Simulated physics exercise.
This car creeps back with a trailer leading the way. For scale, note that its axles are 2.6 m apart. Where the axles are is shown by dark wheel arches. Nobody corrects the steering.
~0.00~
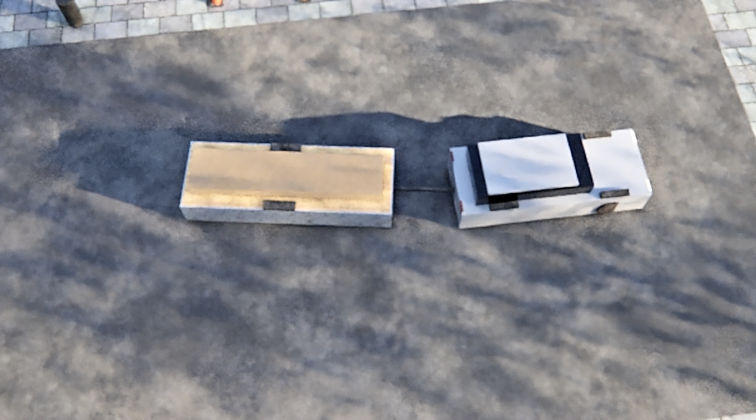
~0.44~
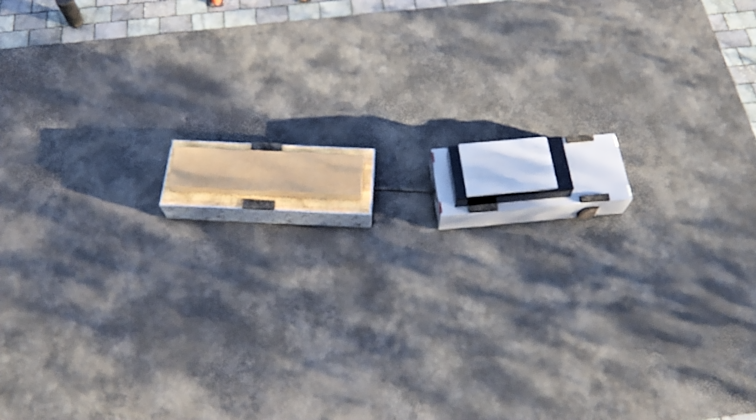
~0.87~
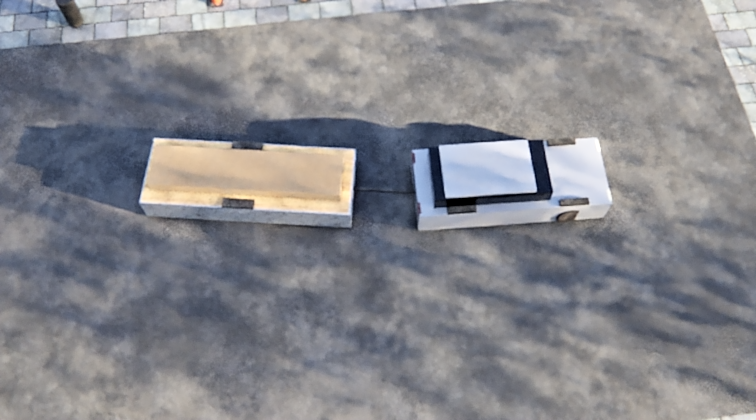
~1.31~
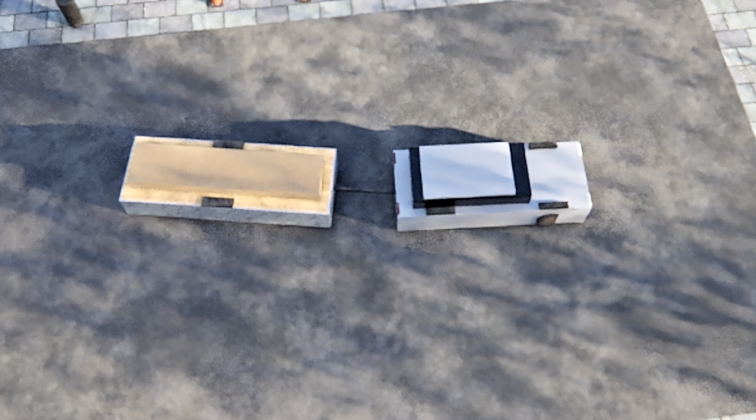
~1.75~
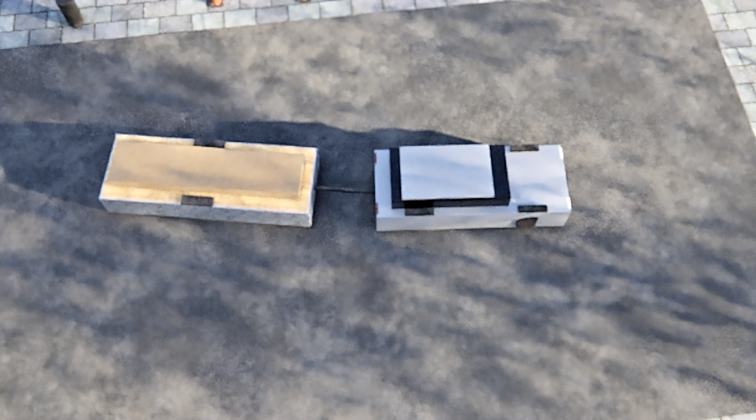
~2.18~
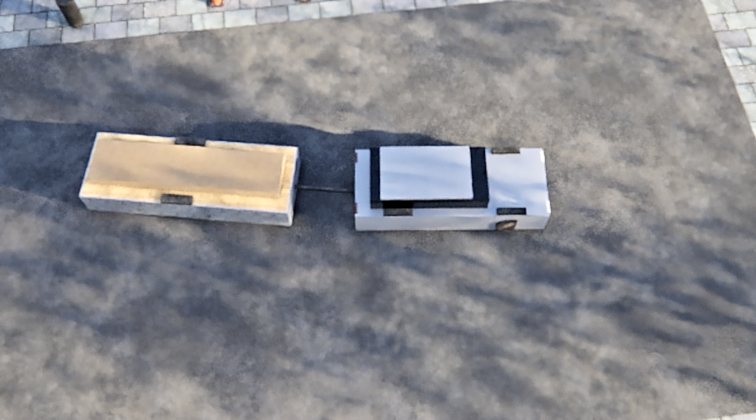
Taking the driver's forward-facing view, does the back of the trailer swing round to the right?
Yes.
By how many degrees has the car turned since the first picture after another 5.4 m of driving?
Roughly 22 degrees.
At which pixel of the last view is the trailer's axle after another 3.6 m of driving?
About (37, 160).
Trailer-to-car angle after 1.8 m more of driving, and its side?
I'd say around 0° off to the left side.
Then, 3.8 s in, the tail is in line with the car, the car has turned 11° and the trailer's axle is at (110, 164) of the last picture.
Then, 5.5 s in, the tail is 7° to the car's right, the car has turned 16° and the trailer's axle is at (37, 160) of the last picture.
Then, 7.1 s in, the tail is 18° to the car's right, the car has turned 21° and the trailer's axle is out of the picture.
Then, 8.7 s in, the tail is 35° to the car's right, the car has turned 26° and the trailer's axle is out of the picture.
Then, 10.4 s in, the tail is 60° to the car's right, the car has turned 31° and the trailer's axle is out of the picture; it has jack-knifed.
